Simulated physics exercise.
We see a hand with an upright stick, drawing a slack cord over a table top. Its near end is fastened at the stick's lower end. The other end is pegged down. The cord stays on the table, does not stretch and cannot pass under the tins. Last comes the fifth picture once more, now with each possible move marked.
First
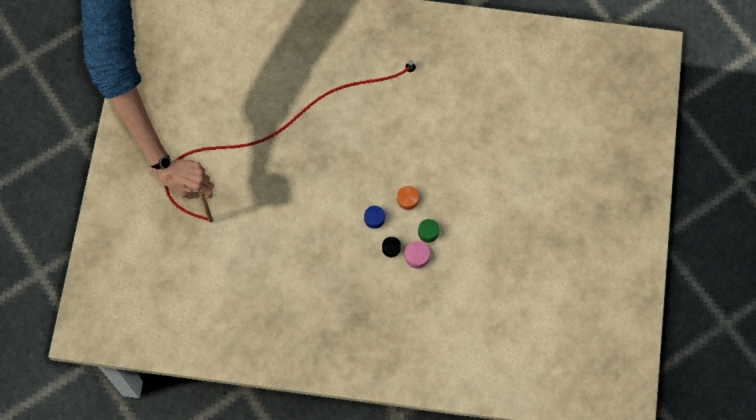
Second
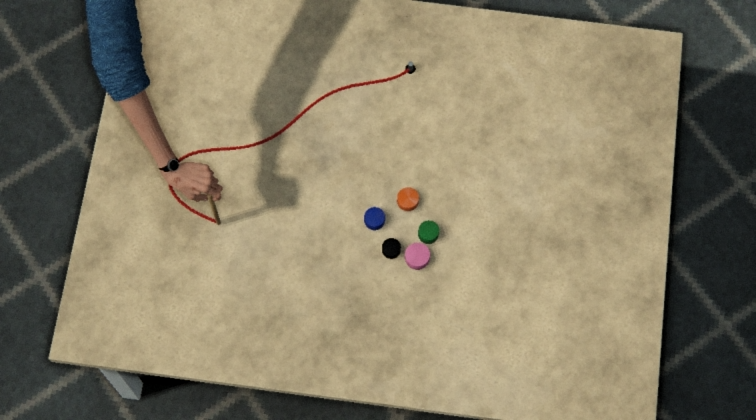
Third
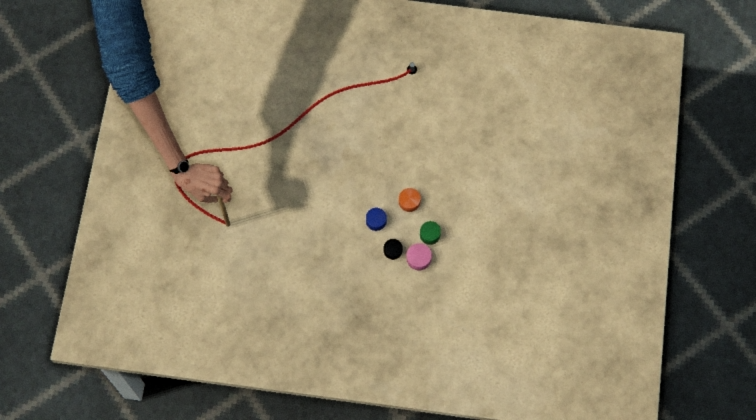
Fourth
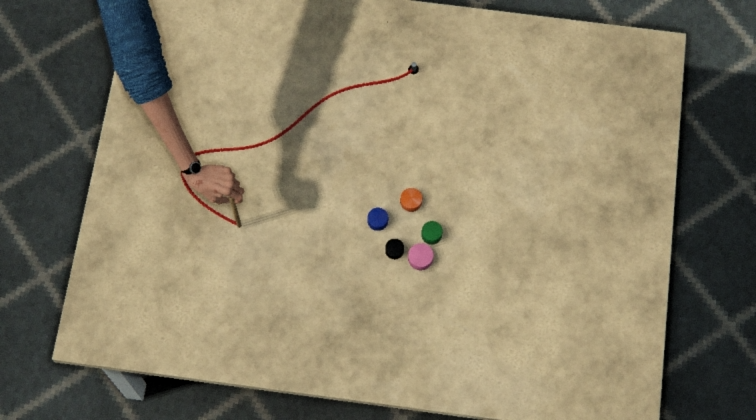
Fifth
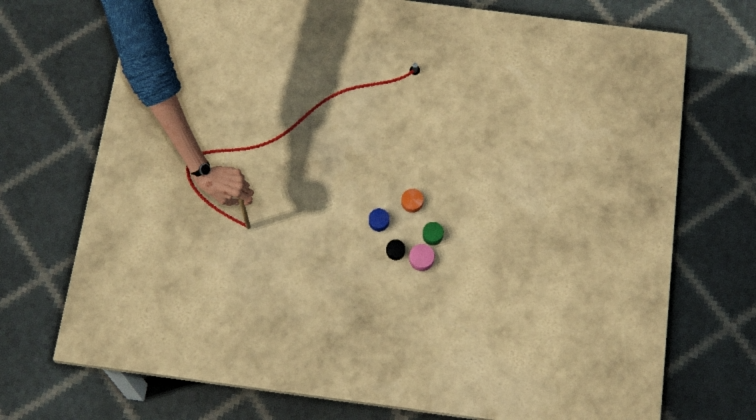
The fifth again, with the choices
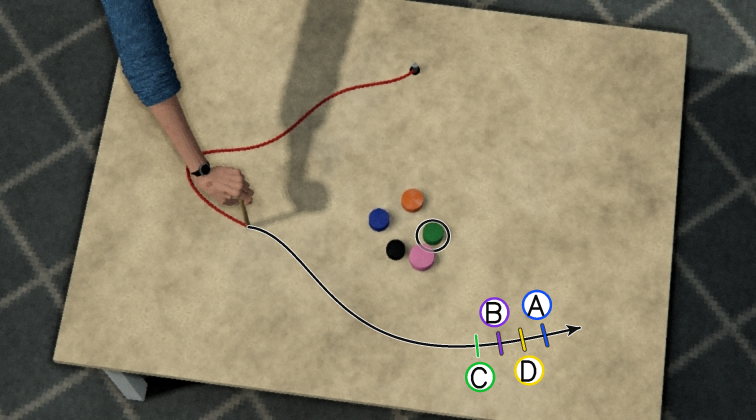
A hand with a stick drags one end of a red cord slightly rightward across a table.
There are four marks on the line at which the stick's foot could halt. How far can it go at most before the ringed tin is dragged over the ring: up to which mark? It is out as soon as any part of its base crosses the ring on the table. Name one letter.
No farther than A.
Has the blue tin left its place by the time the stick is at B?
No.
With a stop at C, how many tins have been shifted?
The count is none.
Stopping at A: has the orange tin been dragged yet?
By then, no.
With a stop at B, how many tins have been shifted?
The count is none.
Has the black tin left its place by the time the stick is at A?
Yes.
On the marked copy, A at (545, 335); B at (500, 343); C at (477, 346); D at (522, 340); the ring at (433, 236); the route from (248, 227) via (393, 336) to (580, 328).
Taking A. A third of the way, foot of the stick (336, 300); green tin (433, 234).
Two thirds of the way, foot of the stick (442, 346); green tin (433, 234).
When it is over, foot of the stick (545, 336); green tin (434, 234); black tin (414, 240); blue tin (413, 220); pink tin (429, 255); the green tin is still in its ring.
As for the rest, B is safe but short; C is safe but short; D is safe but short.
